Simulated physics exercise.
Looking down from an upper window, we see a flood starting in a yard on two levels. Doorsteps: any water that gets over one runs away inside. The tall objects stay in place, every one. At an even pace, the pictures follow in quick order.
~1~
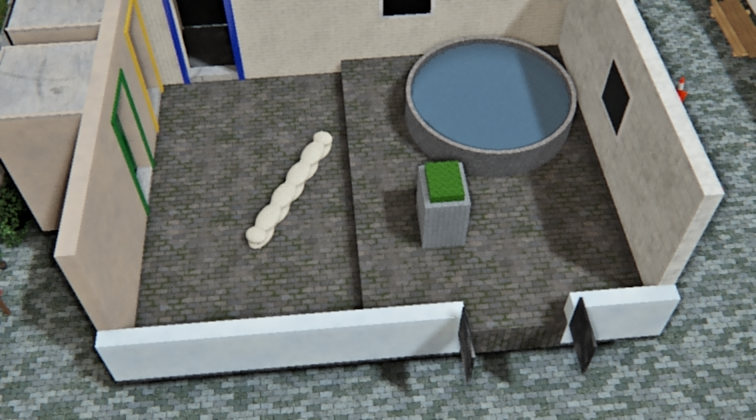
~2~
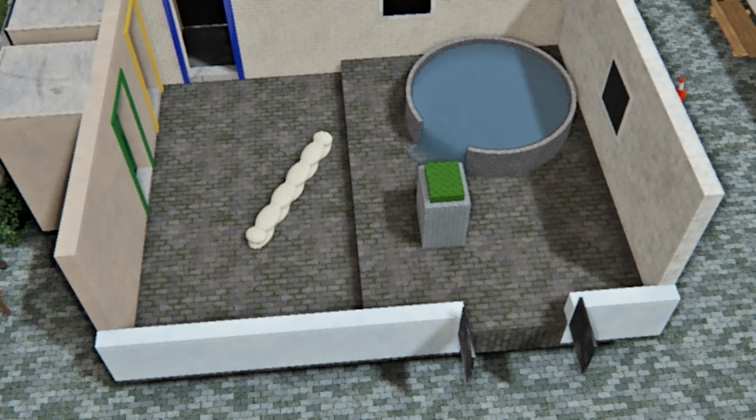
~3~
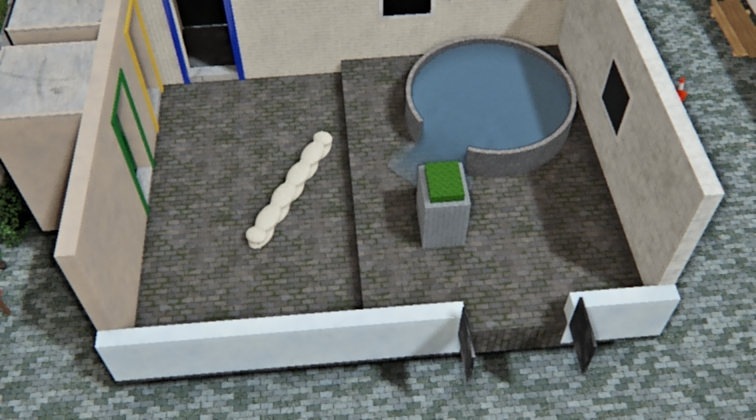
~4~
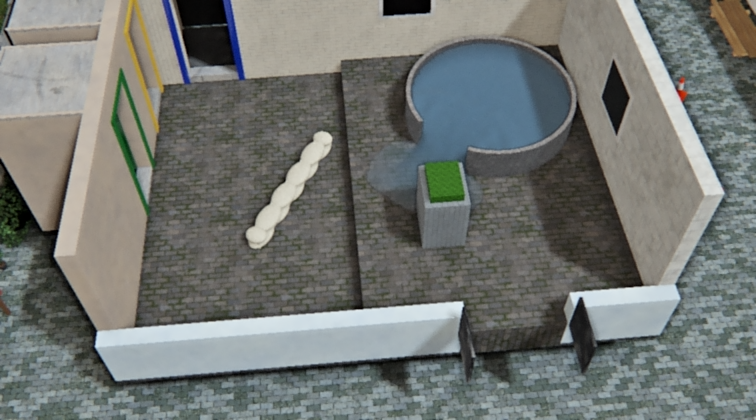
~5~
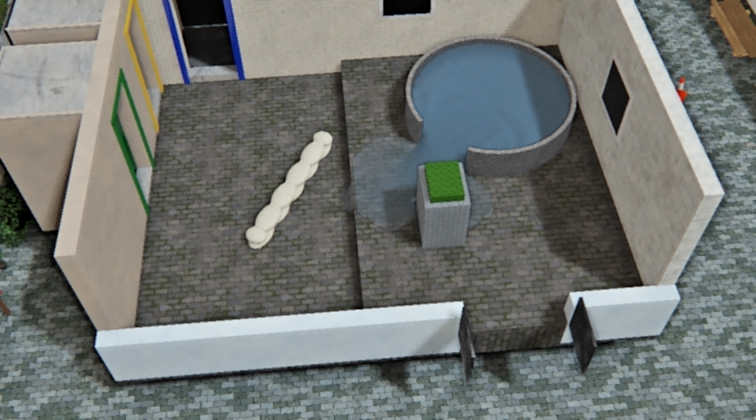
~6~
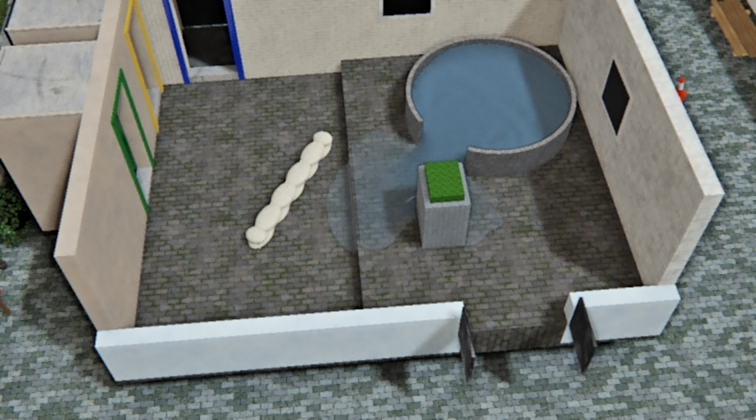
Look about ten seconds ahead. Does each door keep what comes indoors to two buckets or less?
In order: The blue door will be within bounds; the green door will be within bounds; the yellow door will be within bounds.
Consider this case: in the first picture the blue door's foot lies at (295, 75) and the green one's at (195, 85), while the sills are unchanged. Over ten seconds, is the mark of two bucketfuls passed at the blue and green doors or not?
Result: Blue door no, green door yes.
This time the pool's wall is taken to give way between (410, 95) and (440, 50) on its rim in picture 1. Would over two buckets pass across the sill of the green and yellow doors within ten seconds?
Lab note: Green door over threshold; yellow door over threshold.
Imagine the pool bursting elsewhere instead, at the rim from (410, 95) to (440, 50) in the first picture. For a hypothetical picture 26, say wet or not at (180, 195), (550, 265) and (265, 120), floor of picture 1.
Listed order gives sopping; left alone; sopping.
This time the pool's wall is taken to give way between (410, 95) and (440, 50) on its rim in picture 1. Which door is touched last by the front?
My pick is the door marked green.
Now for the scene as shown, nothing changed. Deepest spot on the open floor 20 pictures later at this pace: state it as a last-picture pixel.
Approximate pixel: (132, 356).
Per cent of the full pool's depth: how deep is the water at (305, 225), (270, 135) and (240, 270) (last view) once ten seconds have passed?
The three come to some 25, 20 and 12 per cent respectively.
A moment on, water covers 20 % of the floor; the blue door not reached, the green door not reached, the yellow door not reached.
Next, water covers 35 % of the floor; the blue door not reached, the green door not reached, the yellow door not reached.
Then, water covers 40 % of the floor; the blue door not reached, the green door not reached, the yellow door not reached.
Later, water covers 75 % of the floor; the blue door wet at the sill, nothing in, the green door wet at the sill, nothing in, the yellow door wet at the sill, nothing in.
In the end, water covers 85 % of the floor; the blue door wet at the sill, nothing in, the green door wet at the sill, nothing in, the yellow door wet at the sill, nothing in.
